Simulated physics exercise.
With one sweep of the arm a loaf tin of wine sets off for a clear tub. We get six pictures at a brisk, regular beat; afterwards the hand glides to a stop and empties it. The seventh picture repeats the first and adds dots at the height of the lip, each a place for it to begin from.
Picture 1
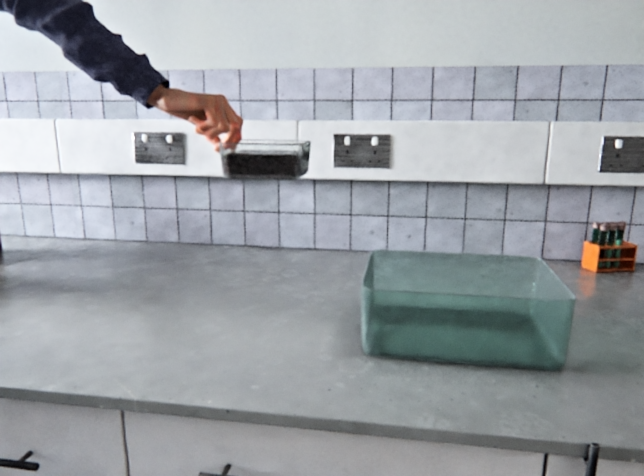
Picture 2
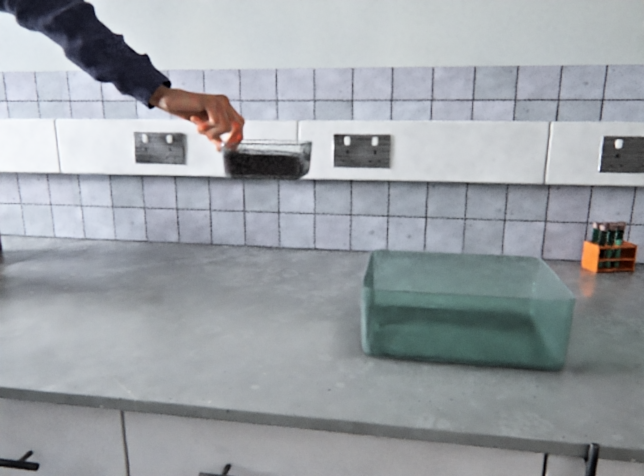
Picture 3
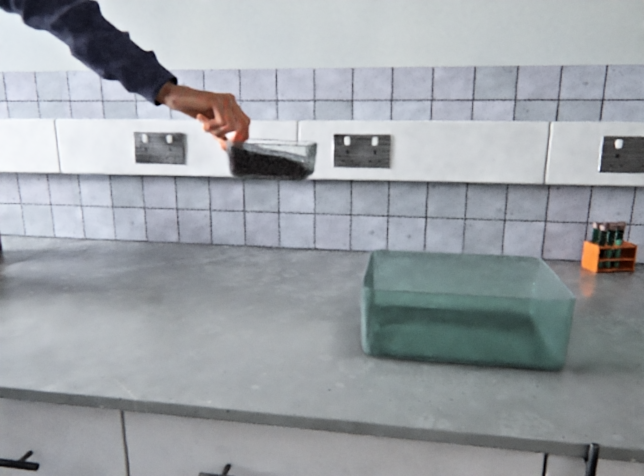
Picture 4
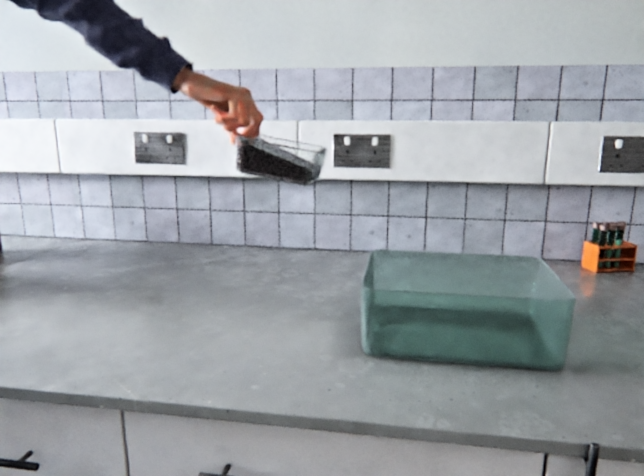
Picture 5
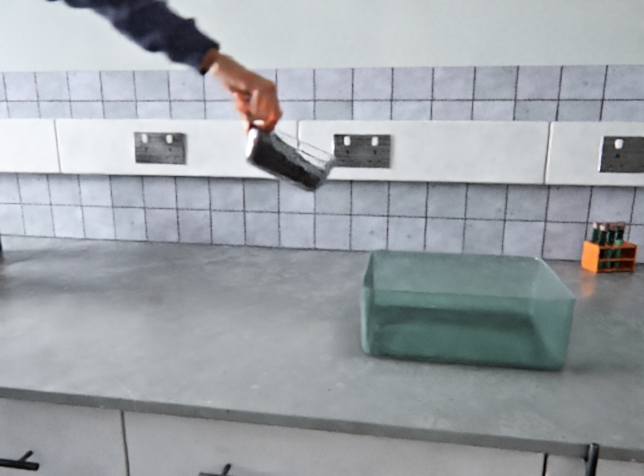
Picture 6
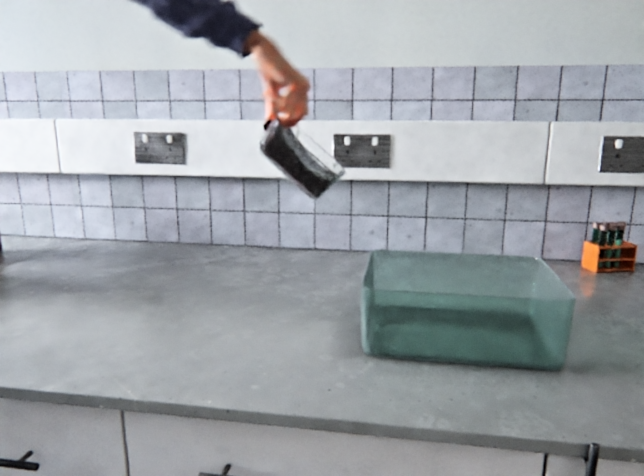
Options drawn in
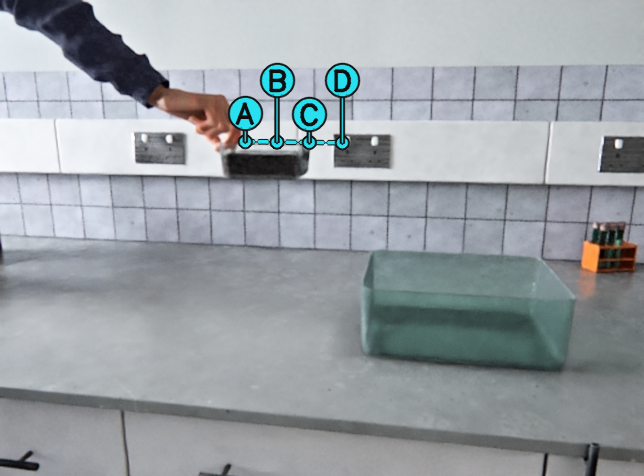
A hand held a small clear container of dark contents above a grey counter, then moved it right toward a large greenish clear tub, tilting it more and more steeply along the way.
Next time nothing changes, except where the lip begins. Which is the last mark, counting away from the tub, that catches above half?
Use spot B.
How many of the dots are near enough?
Three of them.
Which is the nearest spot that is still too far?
Here it is spot A.
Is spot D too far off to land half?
No.
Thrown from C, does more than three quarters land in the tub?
Yes.
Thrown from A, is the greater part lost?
Yes.
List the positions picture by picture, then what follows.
The first frame shows upright, lip at (305, 142); tub from (362, 352) to (564, 368); nothing has left yet.
The second frame shows upright, lip at (307, 142); nothing has left yet.
The third frame shows upright, lip at (312, 143); nothing has left yet.
The fourth frame shows tipped about 10°, lip at (322, 149); nothing has left yet.
The fifth frame shows tipped about 23°, lip at (333, 160); wine is over the rim, down to (256, 127).
The sixth frame shows tipped about 41°, lip at (343, 173); wine is over the rim, down to (271, 129).
On the marked copy, A at (245, 141); B at (277, 142); C at (309, 142); D at (342, 142).
With A, about 22 % lands in the tub, 75 % falls short and 3 % goes beside or beyond.
With B, about 67 % lands in the tub, 25 % falls short and 8 % goes beside or beyond.
With C, about 87 % lands in the tub, 5 % falls short and 9 % goes beside or beyond.
With D, about 85 % lands in the tub, 4 % falls short and 11 % goes beside or beyond.
